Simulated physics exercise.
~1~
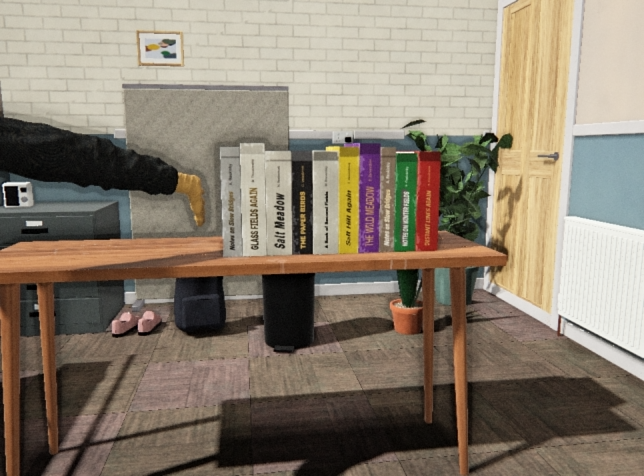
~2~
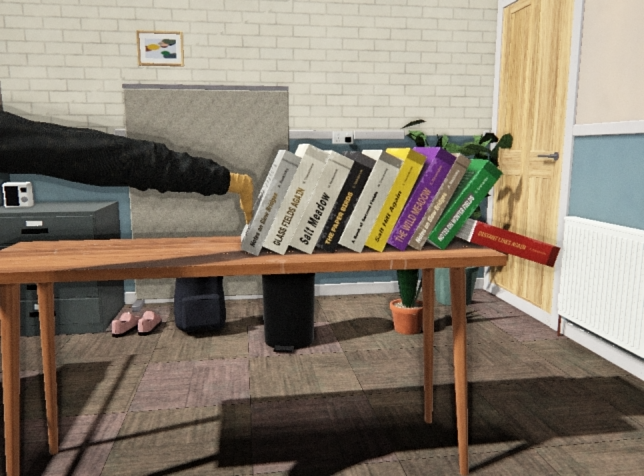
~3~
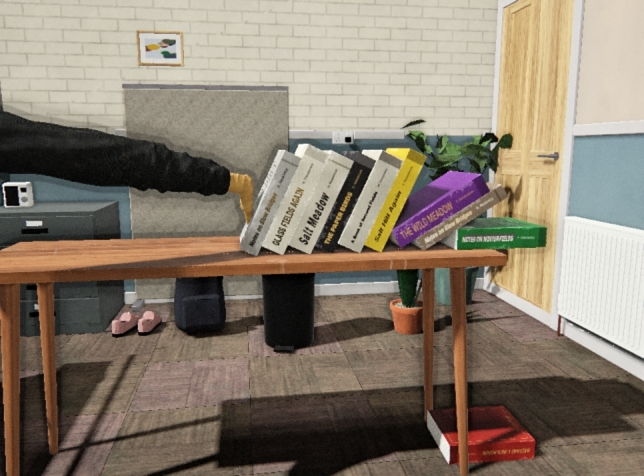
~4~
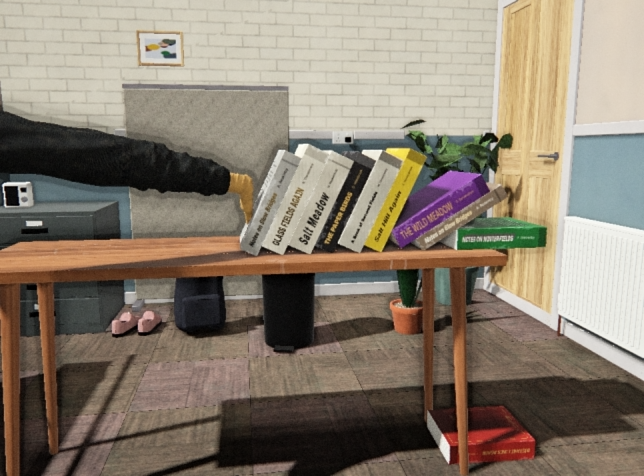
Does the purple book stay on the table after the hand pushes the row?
Yes, the purple book stays up on the table, leaning over steeply near the right end. Only the red book ends up on the floor.
